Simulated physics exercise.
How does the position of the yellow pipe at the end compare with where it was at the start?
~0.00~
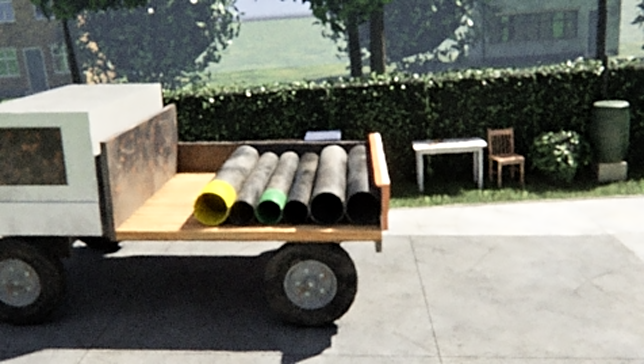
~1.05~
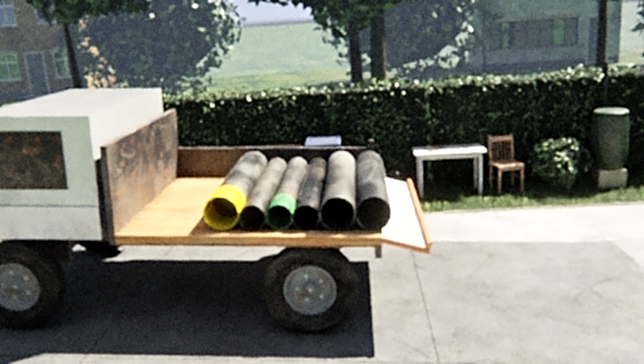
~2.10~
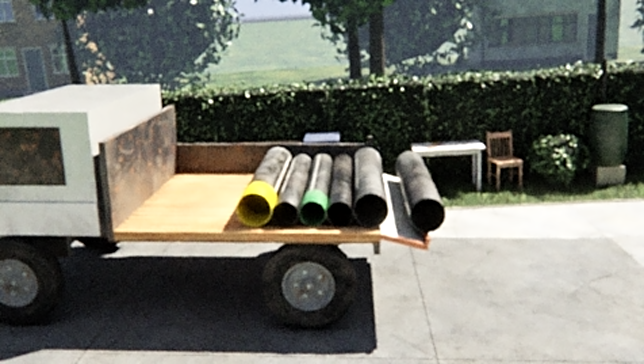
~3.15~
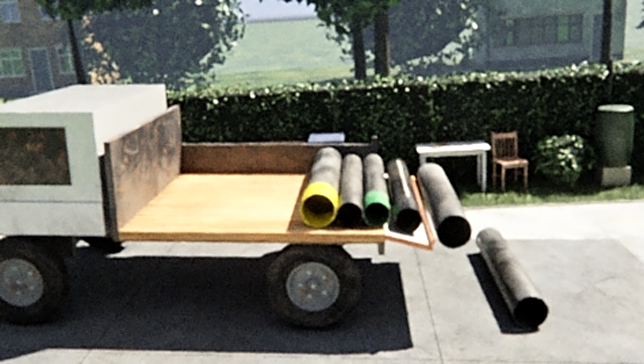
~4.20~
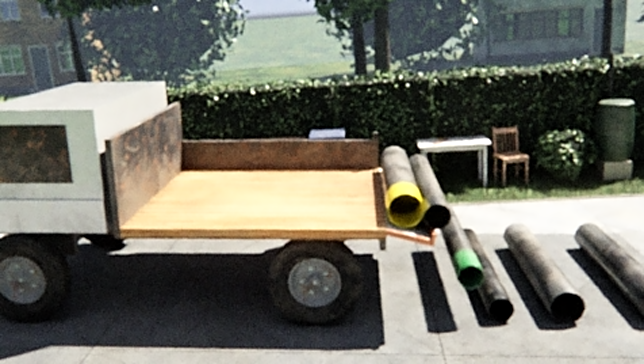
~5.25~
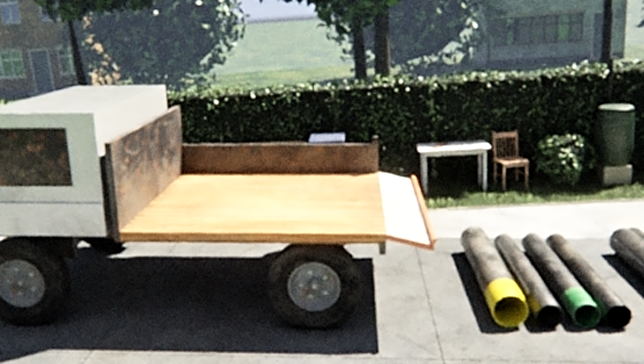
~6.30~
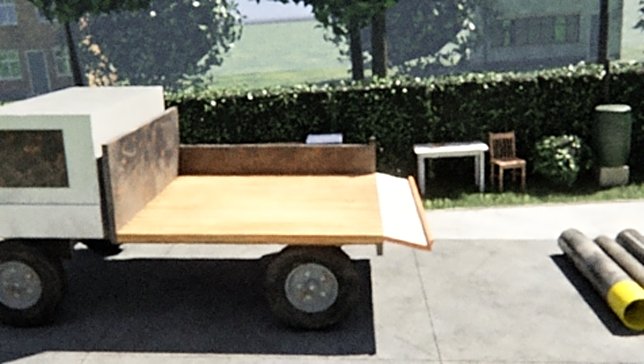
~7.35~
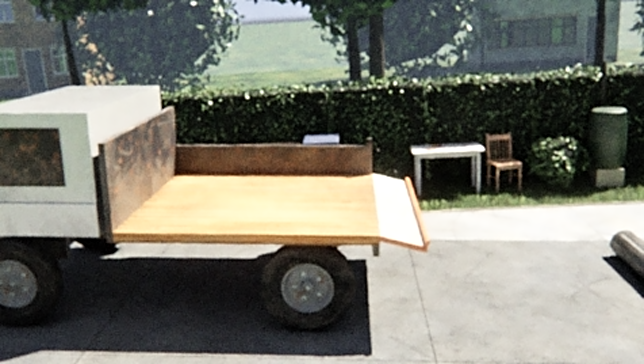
At the start the yellow pipe lies on the truck bed, at the left end of the row of pipes. By the end it is on the ground well to the right of the truck, at the right edge of the view.
